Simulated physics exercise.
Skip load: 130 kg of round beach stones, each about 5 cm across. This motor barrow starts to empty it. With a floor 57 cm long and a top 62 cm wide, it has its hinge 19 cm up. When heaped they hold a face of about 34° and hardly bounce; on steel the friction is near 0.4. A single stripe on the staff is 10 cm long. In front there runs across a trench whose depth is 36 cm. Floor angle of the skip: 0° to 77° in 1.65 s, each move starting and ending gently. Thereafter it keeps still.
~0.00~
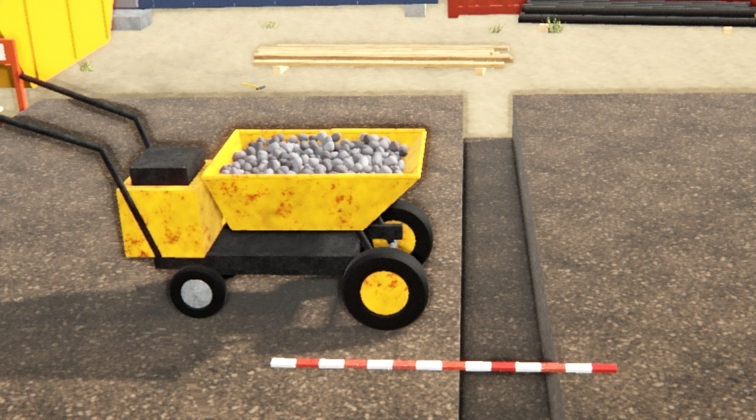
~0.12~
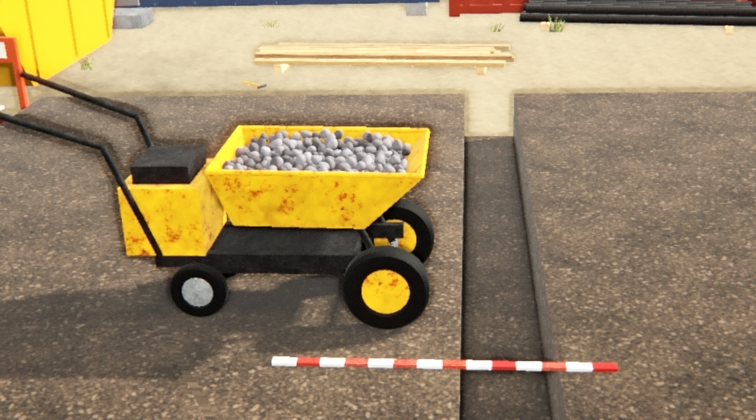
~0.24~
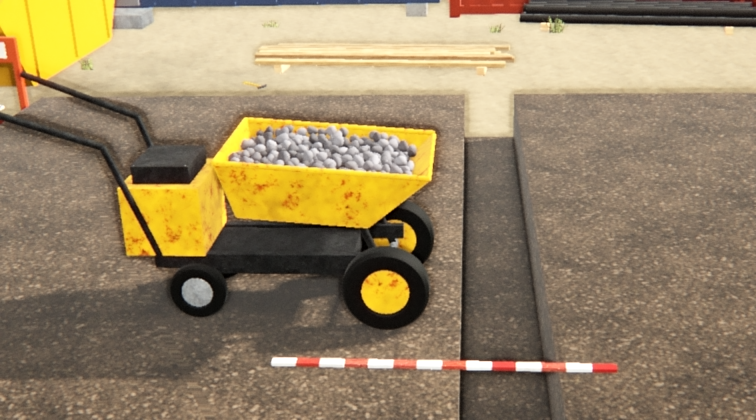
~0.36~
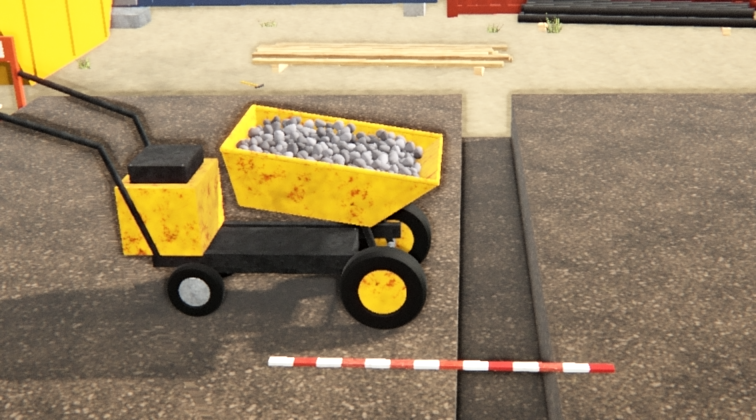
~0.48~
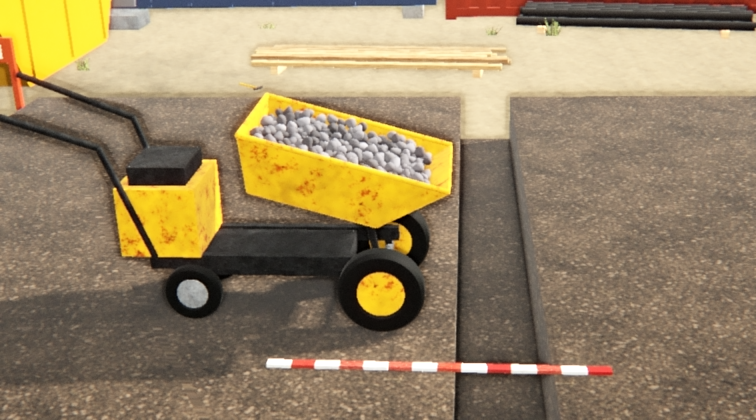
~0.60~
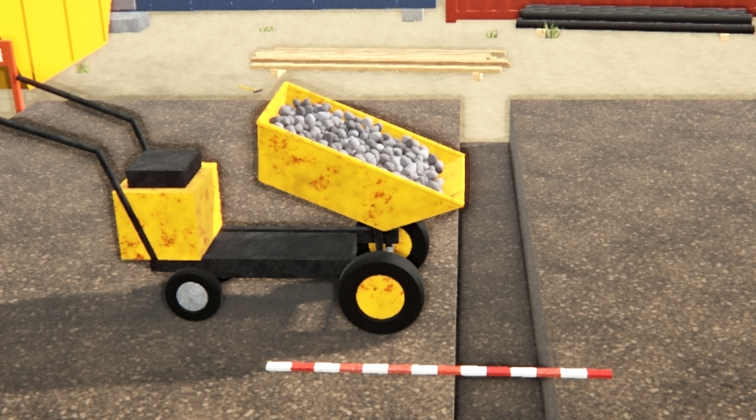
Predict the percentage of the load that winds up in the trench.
My prediction is about 37 per cent.
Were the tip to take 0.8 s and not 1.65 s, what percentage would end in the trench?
Trench share: Approx. 30%.
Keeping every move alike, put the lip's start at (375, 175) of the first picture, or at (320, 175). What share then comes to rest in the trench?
Roughly 90 in a hundred from the first, 90 in a hundred from the second.
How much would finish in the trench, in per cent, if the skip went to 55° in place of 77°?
In that case some 55 per cent.
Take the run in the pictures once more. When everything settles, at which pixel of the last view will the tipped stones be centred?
I'd point somewhere around (575, 302).
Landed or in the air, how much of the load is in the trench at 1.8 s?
Some 30 per cent of the load by that point.
After 1.2 s the floor is at 65°; 91 % in the skip, 8 % in the trench, 2 % past the trench; the foremost stones are at (552, 286).
After 1.8 s the floor is at 77°; 11 % in the skip, 29 % in the trench, 60 % past the trench; the foremost stones are at (742, 309).
After 2.1 s the floor is at 77°; 0 % in the skip, 36 % in the trench, 64 % past the trench; the foremost stones are past the picture's edge.
After 4.1 s the floor is at 77°; 0 % in the skip, 37 % in the trench, 63 % past the trench; the foremost stones are past the picture's edge.
